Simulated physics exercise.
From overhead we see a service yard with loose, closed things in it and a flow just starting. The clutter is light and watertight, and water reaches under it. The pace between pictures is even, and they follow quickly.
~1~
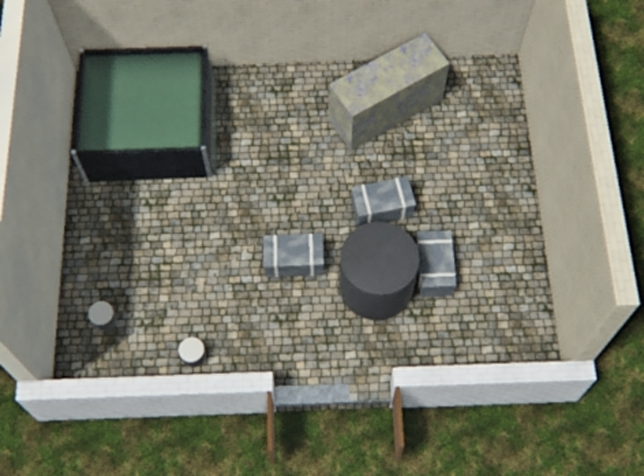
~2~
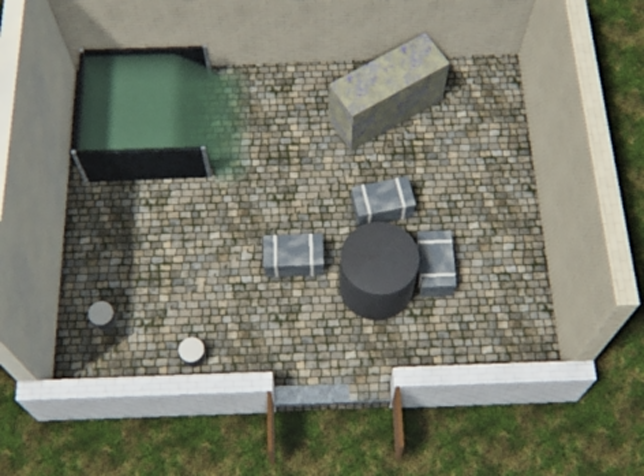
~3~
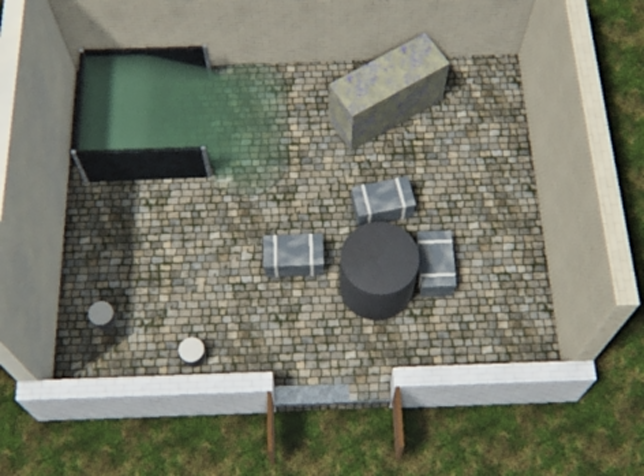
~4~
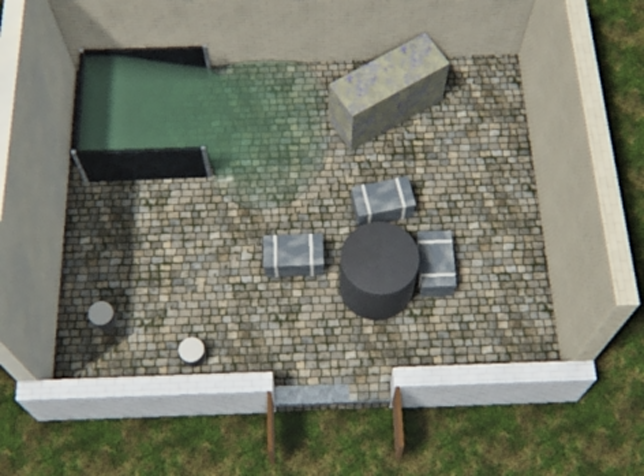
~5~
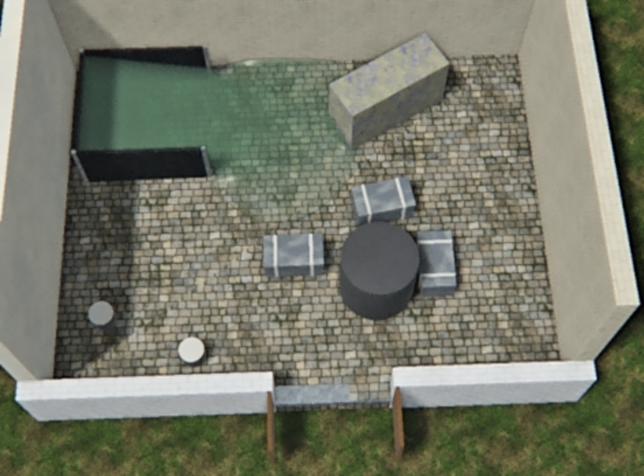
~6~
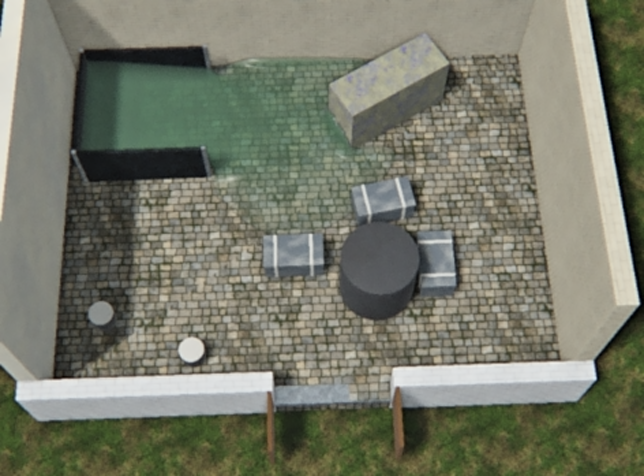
To begin with, green water stands in a dark-walled tank at the upper left of a walled, cobbled yard. The tank's right side opens and the water spreads rightward across the stones, thinning as it reaches the big stone block and nears the strapped crates, while every object stays still.
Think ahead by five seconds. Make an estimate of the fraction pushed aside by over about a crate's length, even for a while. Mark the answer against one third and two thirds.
One to two thirds of them.
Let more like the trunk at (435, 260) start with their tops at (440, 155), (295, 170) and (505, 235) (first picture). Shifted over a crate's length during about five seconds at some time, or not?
Here's the rundown: Sent far off, sent far off, and finally sent far off.
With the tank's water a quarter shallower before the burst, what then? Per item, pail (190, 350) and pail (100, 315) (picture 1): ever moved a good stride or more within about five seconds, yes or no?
First: Stayed within that. Second: Stayed within that.
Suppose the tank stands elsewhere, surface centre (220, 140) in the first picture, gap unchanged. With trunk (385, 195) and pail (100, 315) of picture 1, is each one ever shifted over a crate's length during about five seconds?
Well, one by one: Went the distance, then travelled less.
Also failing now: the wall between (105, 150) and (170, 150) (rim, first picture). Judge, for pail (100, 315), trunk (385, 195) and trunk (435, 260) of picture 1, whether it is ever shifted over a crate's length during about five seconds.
Got that far, never got that far, never got that far.
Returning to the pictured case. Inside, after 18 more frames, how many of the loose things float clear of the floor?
2.
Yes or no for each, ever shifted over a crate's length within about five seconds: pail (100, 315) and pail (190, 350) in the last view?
In turn: Under that, less than that.
A moment on, 0 of 5 are well off their spots; 0 afloat.
Next, 2 of 5 are well off their spots; 1 afloat.
Later, 3 of 5 are well off their spots; 2 afloat.
In the end, 3 of 5 are well off their spots, and 3 have been at some point; 2 afloat.
